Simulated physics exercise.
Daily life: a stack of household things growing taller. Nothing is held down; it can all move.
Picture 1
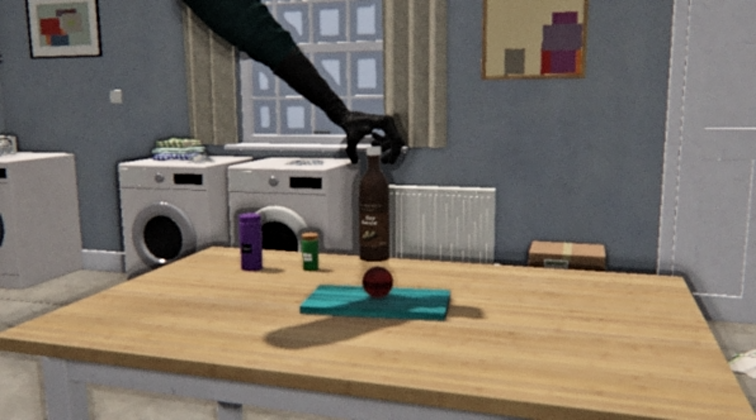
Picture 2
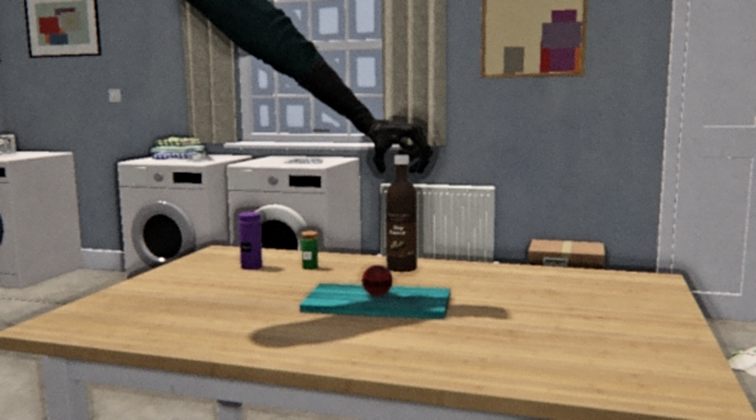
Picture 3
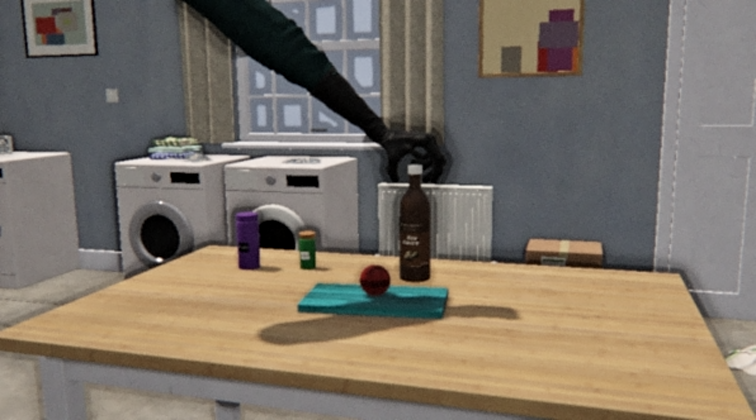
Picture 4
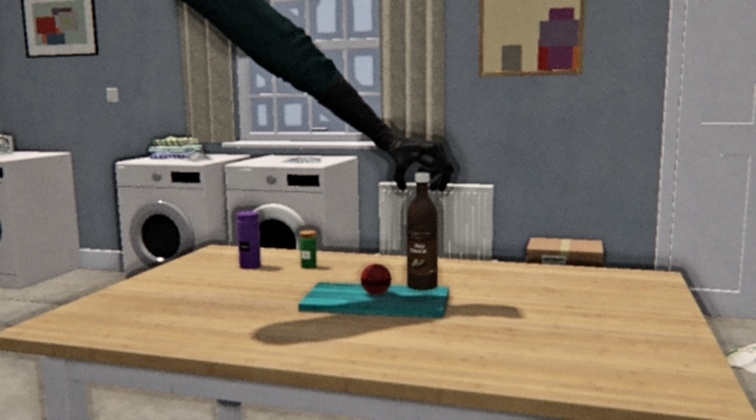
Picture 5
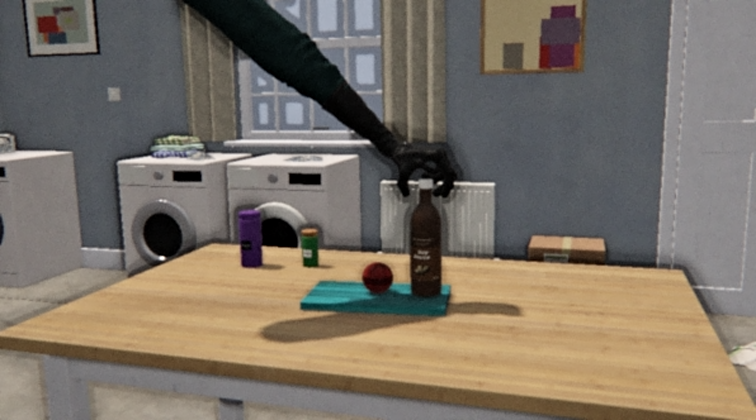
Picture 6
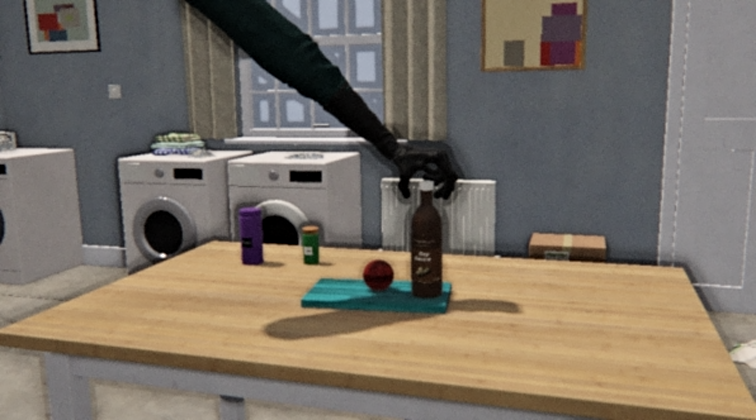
In a room with washing machines, a dark hand above a wooden table moves a brown bottle rightward and down beside a dark red ball on a turquoise board, while purple and green containers stay still at left.
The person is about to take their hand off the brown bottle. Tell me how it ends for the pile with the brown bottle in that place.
The pile will be okay.
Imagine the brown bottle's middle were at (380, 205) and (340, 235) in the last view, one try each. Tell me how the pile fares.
Case A: It comes down; case B: It does not fall.
Then, 1.00 s on from there, no change.
Then, 2.10 s on from there, brown bottle resting near (427, 239).
In the end, all 5 unmoved. At the end, from the last picture's camera, brown bottle near (427, 239). The pile holds.
